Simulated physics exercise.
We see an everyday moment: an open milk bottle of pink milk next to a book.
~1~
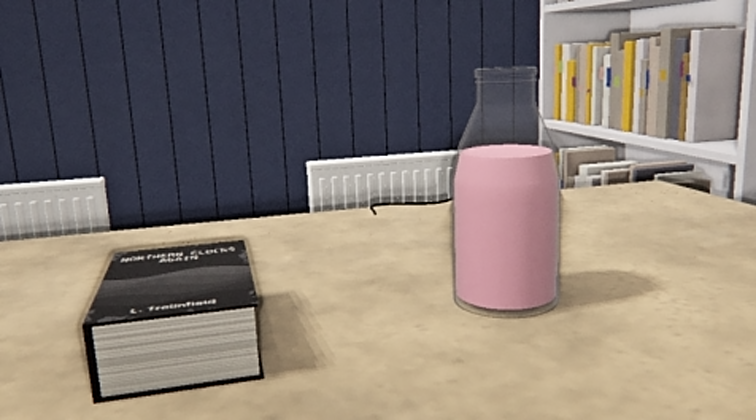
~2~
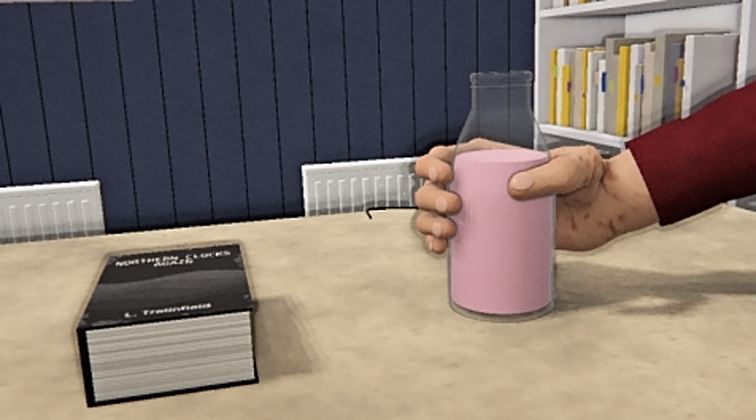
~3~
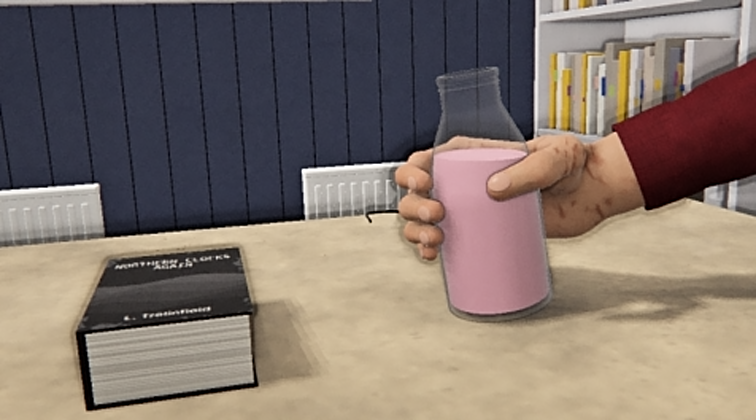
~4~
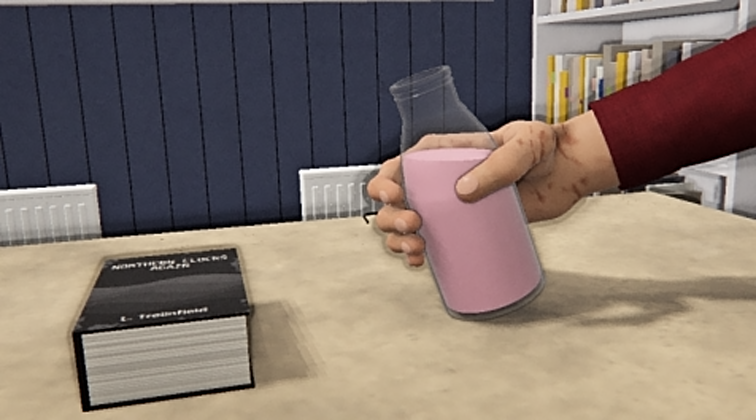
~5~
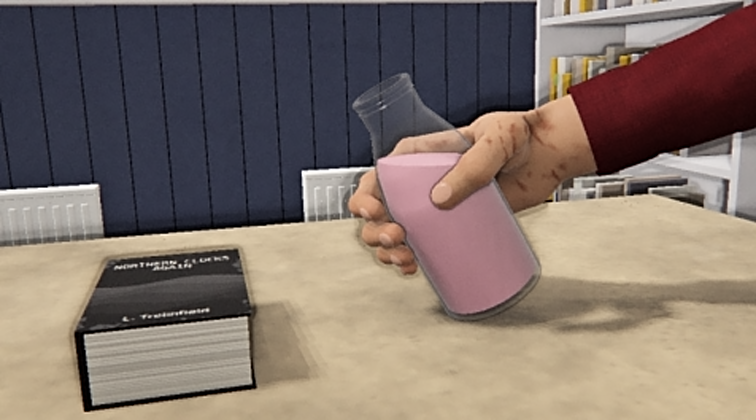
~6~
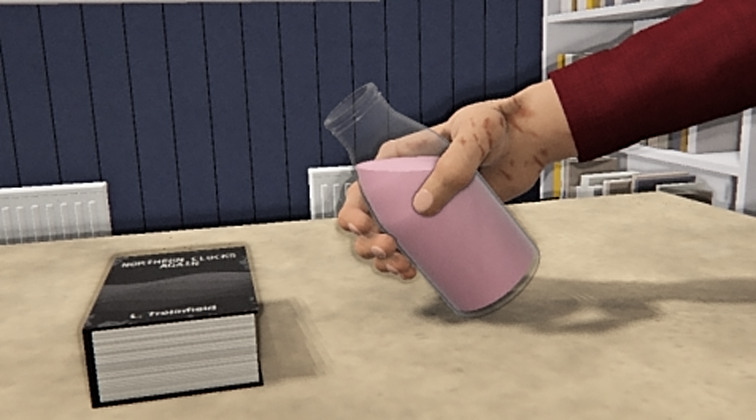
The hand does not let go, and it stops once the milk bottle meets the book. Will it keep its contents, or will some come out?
It lets some out.
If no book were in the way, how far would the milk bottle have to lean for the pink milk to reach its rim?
Somewhere near 70° from upright.
Soon after, the milk bottle leans by about 55°; nothing has left it.
Later, the milk bottle leans by about 75°; some has gone over its rim; nearly all of the pink milk is inside.
In the end, the milk bottle leans by about 80°, against the book; some has gone over its rim; about two thirds of the pink milk is inside.
